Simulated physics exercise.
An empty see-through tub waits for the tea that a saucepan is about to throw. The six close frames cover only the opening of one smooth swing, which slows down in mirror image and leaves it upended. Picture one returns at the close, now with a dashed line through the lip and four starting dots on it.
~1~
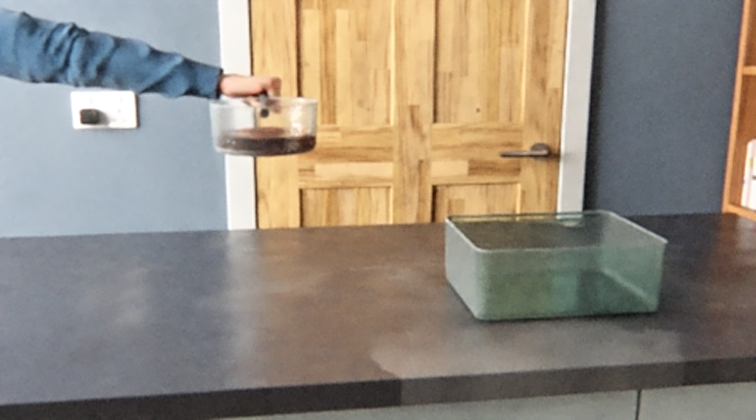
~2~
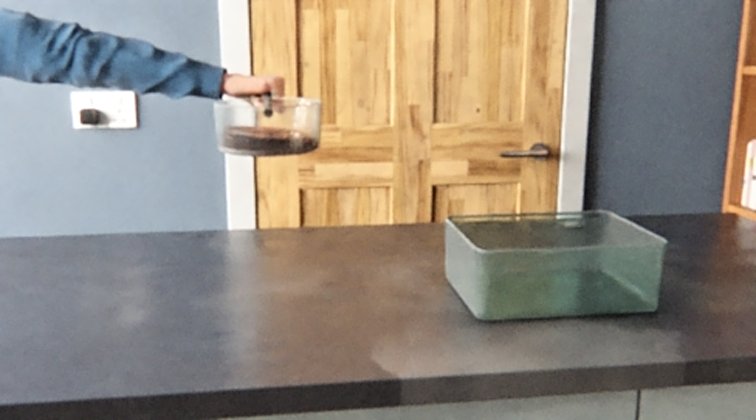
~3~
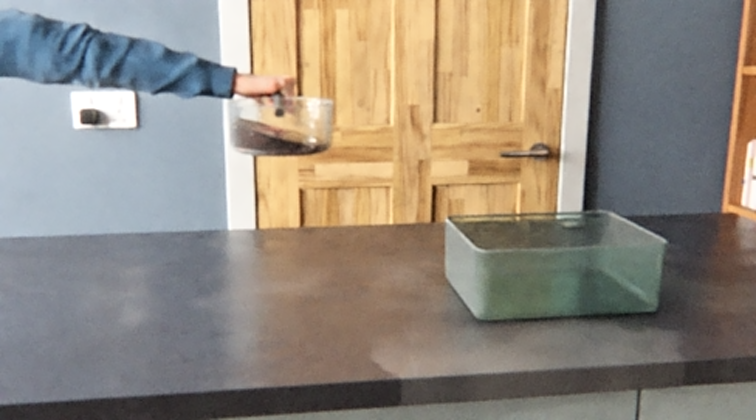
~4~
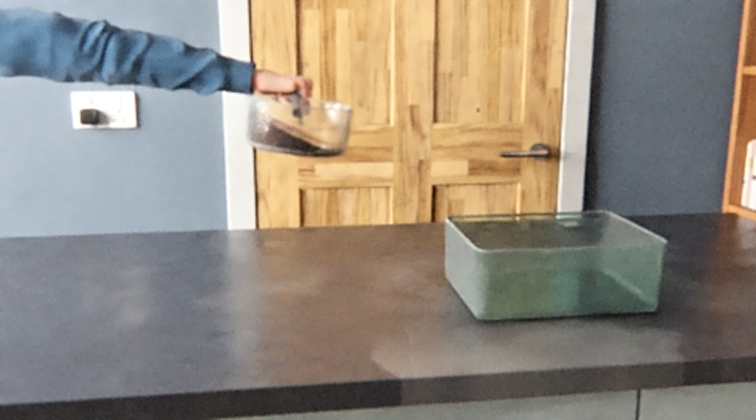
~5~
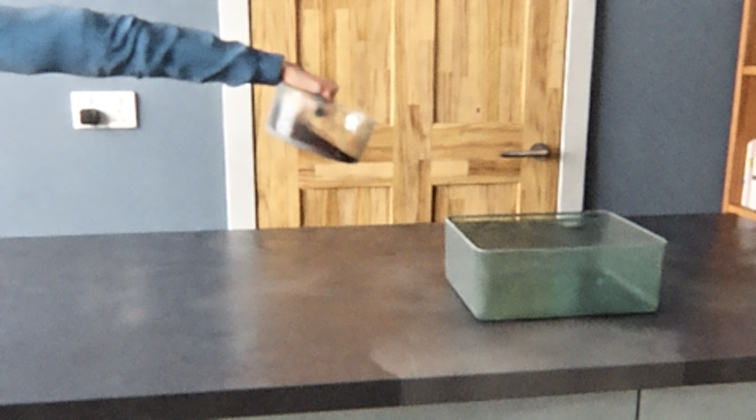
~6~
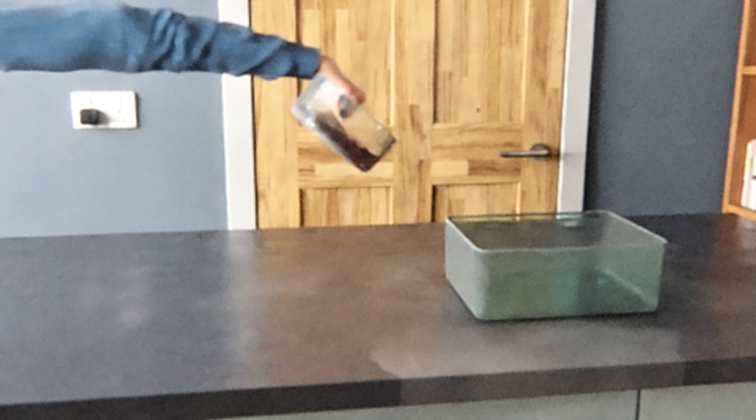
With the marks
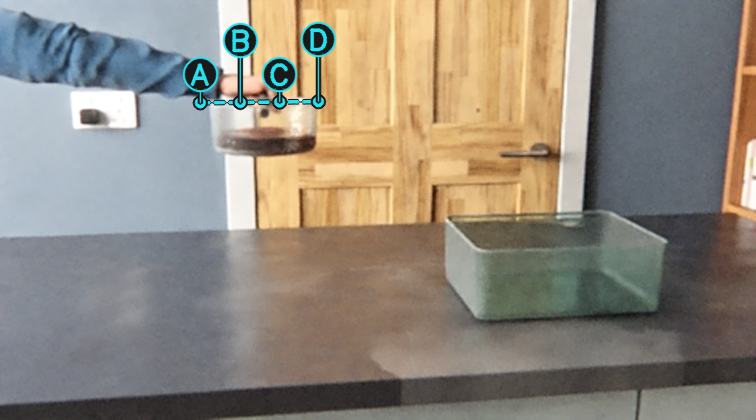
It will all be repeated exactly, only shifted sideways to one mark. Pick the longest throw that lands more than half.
C.
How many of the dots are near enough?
Two of them.
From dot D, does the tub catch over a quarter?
Yes, clearly.
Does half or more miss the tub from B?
Yes, that goes wrong.
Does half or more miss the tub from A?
Yes, that goes wrong.
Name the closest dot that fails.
B it is.
On the marked copy, A at (200, 102); B at (240, 102); C at (279, 102); D at (318, 101).
With A, about 5 % lands in the tub, 93 % falls short.
With B, about 26 % lands in the tub, 69 % falls short and 5 % goes beside or beyond.
With C, about 68 % lands in the tub, 23 % falls short and 9 % goes beside or beyond.
With D, about 79 % lands in the tub, 10 % falls short and 11 % goes beside or beyond.
